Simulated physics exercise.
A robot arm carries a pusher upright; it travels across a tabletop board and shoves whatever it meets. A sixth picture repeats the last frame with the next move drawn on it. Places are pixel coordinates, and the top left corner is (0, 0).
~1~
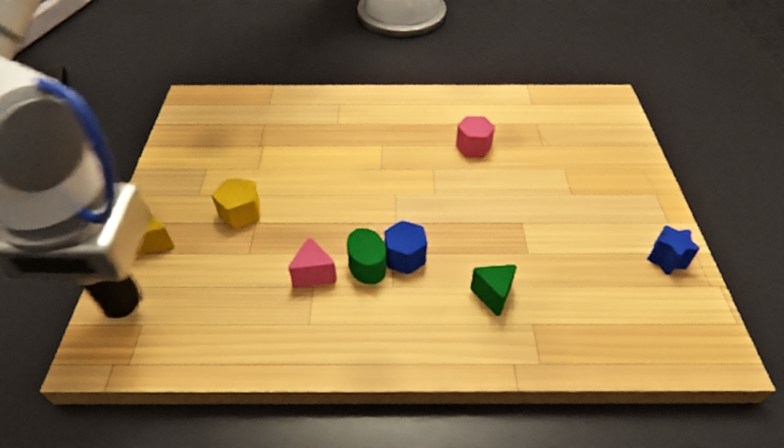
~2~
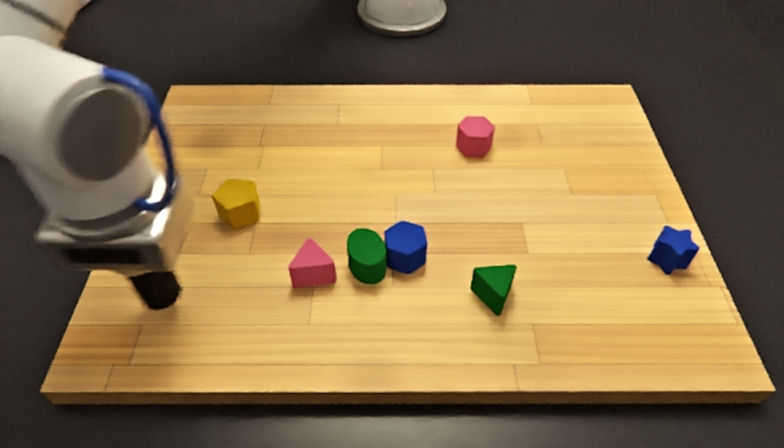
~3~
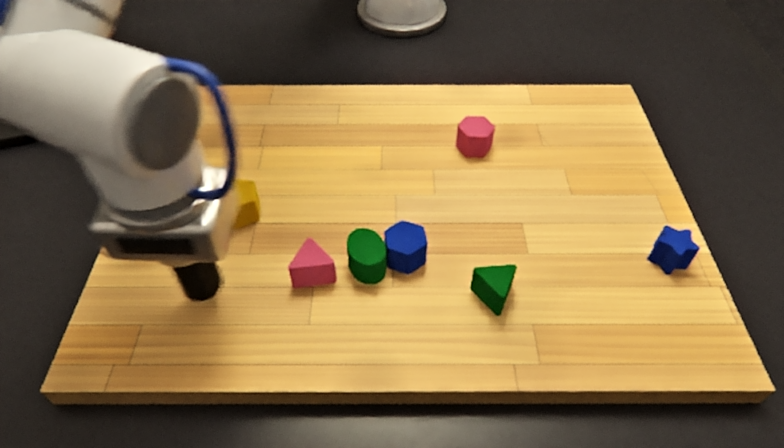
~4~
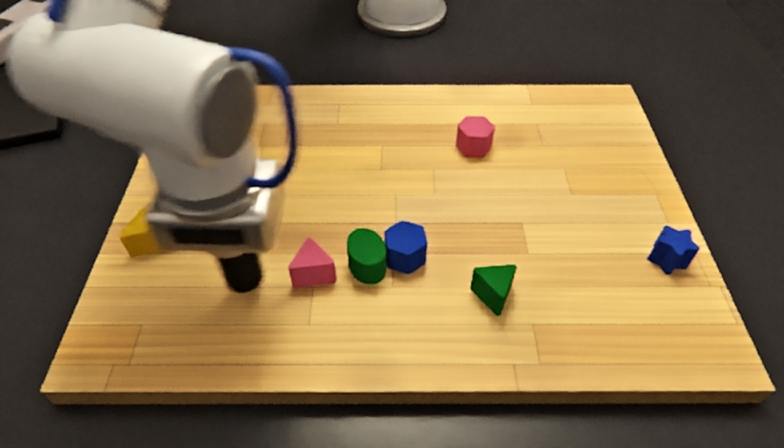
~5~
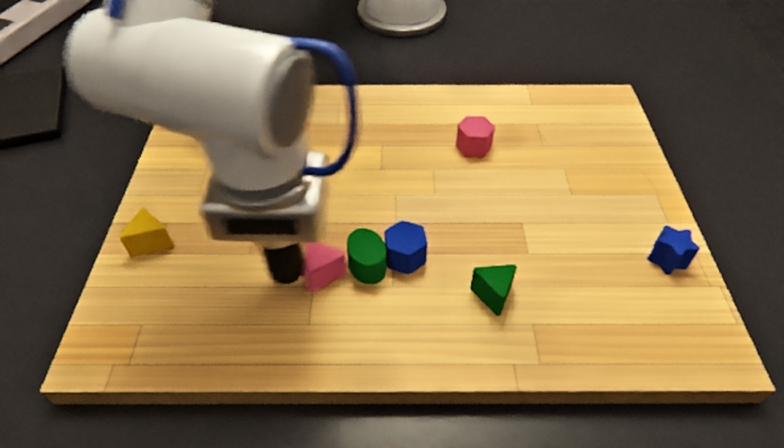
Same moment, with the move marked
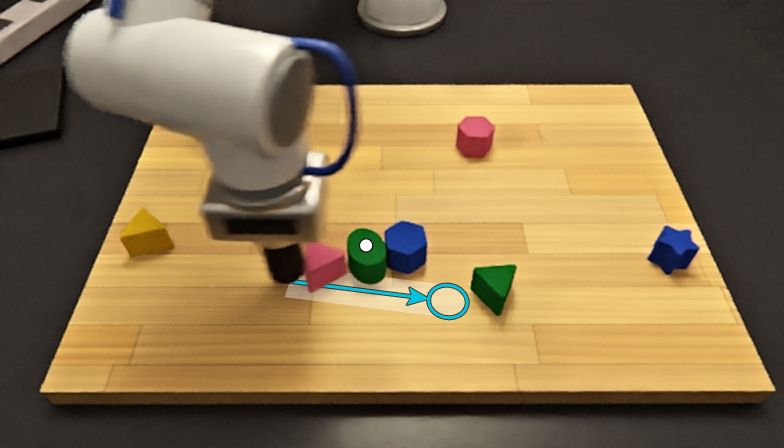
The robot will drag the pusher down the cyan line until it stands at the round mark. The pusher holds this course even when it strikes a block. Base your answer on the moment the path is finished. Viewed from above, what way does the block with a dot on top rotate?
I'd predict that, seen from above, the block with a dot on top rotates clockwise.
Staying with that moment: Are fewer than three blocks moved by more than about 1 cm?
It seems not.
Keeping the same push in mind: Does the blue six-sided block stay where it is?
I'd say no.
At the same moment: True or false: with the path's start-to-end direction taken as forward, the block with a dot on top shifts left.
Verdict: True.
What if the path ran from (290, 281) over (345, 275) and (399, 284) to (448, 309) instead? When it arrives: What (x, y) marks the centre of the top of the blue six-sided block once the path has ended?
My best guess is (446, 233).
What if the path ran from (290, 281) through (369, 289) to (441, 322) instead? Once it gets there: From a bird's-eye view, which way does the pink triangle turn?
Looking down: Anticlockwise.
The drawn path runs straight from (290, 281) to (448, 301); the dot is on the green oval.
On the path given first. One third of the way, pusher at (341, 276); pink triangle at (354, 244), turned 65° anticlockwise; green oval at (386, 232), turned 45° clockwise; blue six-sided block at (428, 233).
Two thirds of the way, pusher at (396, 282); pink triangle at (355, 242), turned 75° anticlockwise; green oval at (387, 230), turned 50° clockwise; blue six-sided block at (428, 233).
At the end, pusher at (450, 289); pink triangle at (355, 242), turned 75° anticlockwise; green oval at (387, 230), turned 50° clockwise; blue six-sided block at (428, 233); green triangle not moved.
